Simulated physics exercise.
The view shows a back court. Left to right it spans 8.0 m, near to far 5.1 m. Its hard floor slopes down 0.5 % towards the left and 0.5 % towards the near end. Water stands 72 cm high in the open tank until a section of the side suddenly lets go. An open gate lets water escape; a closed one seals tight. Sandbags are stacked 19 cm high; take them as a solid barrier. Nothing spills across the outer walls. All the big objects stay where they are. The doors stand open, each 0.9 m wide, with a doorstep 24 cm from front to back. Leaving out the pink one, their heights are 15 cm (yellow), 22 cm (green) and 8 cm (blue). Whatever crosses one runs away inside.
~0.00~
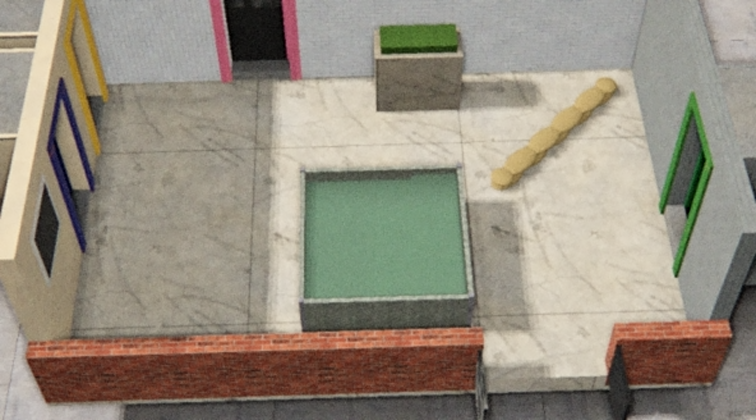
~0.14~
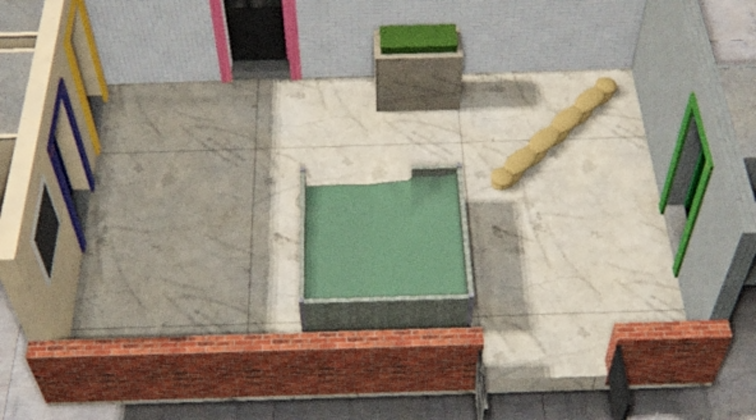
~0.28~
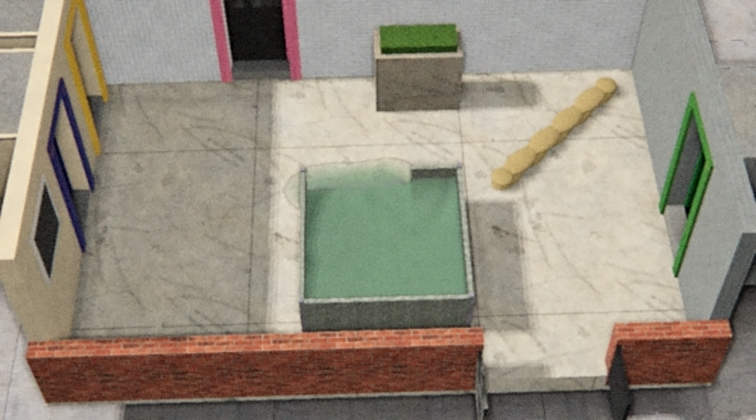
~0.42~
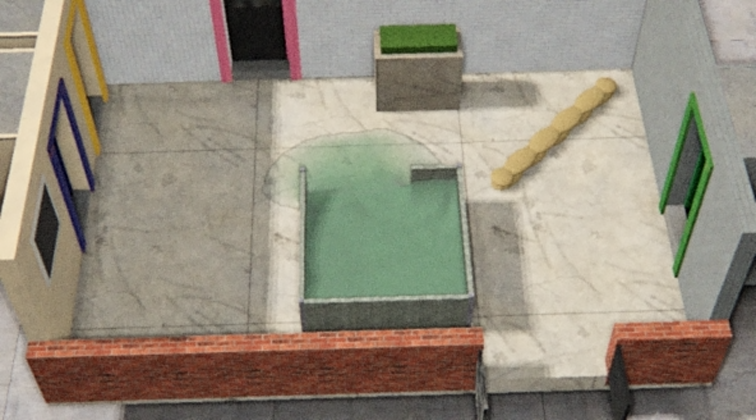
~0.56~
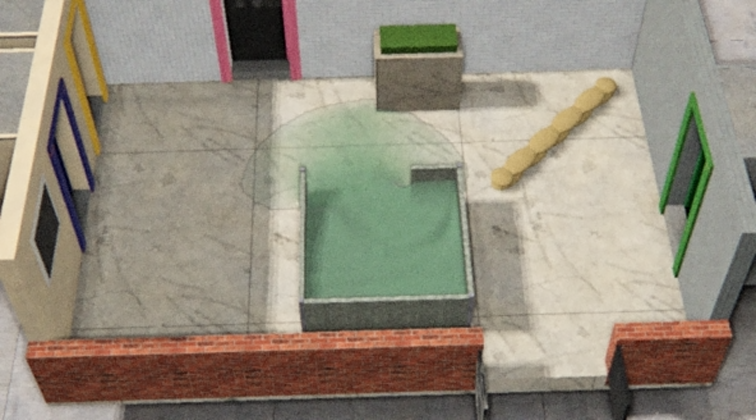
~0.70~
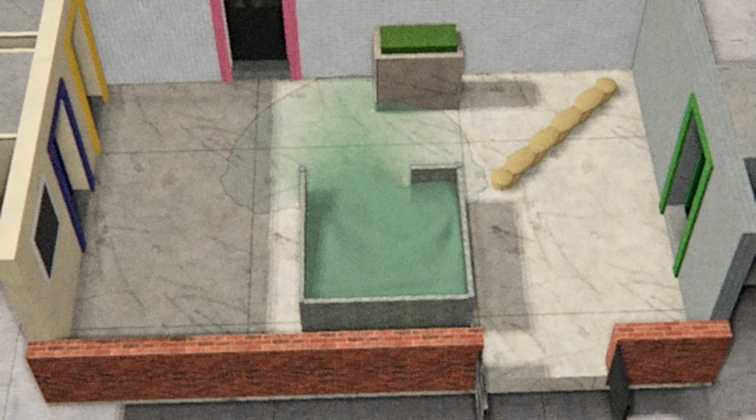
The footage shows an open tank of green water in a walled court; part of its far wall gives way, and water pours out through the gap, spreading in a widening sheet across the floor towards the back wall and left.
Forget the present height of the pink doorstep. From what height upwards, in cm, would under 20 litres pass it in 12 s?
It would have to be roughly 25 cm high.
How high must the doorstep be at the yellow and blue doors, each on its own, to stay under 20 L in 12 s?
Roughly 30 cm at yellow and 7.5 cm at blue.
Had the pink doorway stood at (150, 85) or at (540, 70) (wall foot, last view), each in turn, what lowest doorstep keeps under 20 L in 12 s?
About 20 and 13.5 cm.
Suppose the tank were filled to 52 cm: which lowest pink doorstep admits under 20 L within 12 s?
Some 18 cm.
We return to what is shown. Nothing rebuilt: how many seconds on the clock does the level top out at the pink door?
Around 2.0 s.
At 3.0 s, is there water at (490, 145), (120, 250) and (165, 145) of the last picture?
In that order: Wet, dry, under water.
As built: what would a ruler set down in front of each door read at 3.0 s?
Depths in cm: Pink 23, yellow 34, green 0, blue 4.
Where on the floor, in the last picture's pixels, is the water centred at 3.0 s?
Around (340, 174).
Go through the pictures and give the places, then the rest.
The first frame shows the open tank at (384, 234) is whole and still, 72 cm deep; the pink door at (256, 31) is dry.
In the second frame, the front is at a hidden place, 0.3 m from the gap on the far side; 0.4 m2 of floor is wet, 72 cm left at the back.
In the third frame, water pours out on the far side and has run 0.8 m, to (383, 162); about 12 cm deep outside, 72 cm at the back.
In the fourth frame, water pours out on the far side and has run 1.3 m, to (366, 135); about 10 cm deep outside, 72 cm at the back.
In the fifth frame, the gap is on the far side, the front 1.9 m out at (357, 105); the back of the open tank holds 68 cm.
In the sixth frame, the front is at (333, 79), 2.5 m from the gap on the far side; 5.9 m2 of floor is wet, 61 cm left at the back; 0.6 m in a straight line remain to the pink door at (256, 31).
After 1.4 s water covers 25 % of the floor, deepest (46 cm) near (344, 79); 28 cm at the pink door, 2 litres in over its 17 cm doorstep.
After 3.0 s water covers 40 % of the floor, deepest (38 cm) near (120, 86); 23 cm at the pink door, 73 litres in over its 17 cm doorstep.
After 12.0 s water covers 90 % of the floor, deepest (14 cm) near (65, 376); 9 cm at the pink door, 82 litres in over its 17 cm doorstep.
At the pink door as built, the water arrived by 1.0 s and peaked near 31 cm at 2.0 s.
With a doorstep of 20 cm, 54 litres would have come in within the 12 s; with 31.5 cm, 3 litres. So under 20 litres takes about 25 cm.
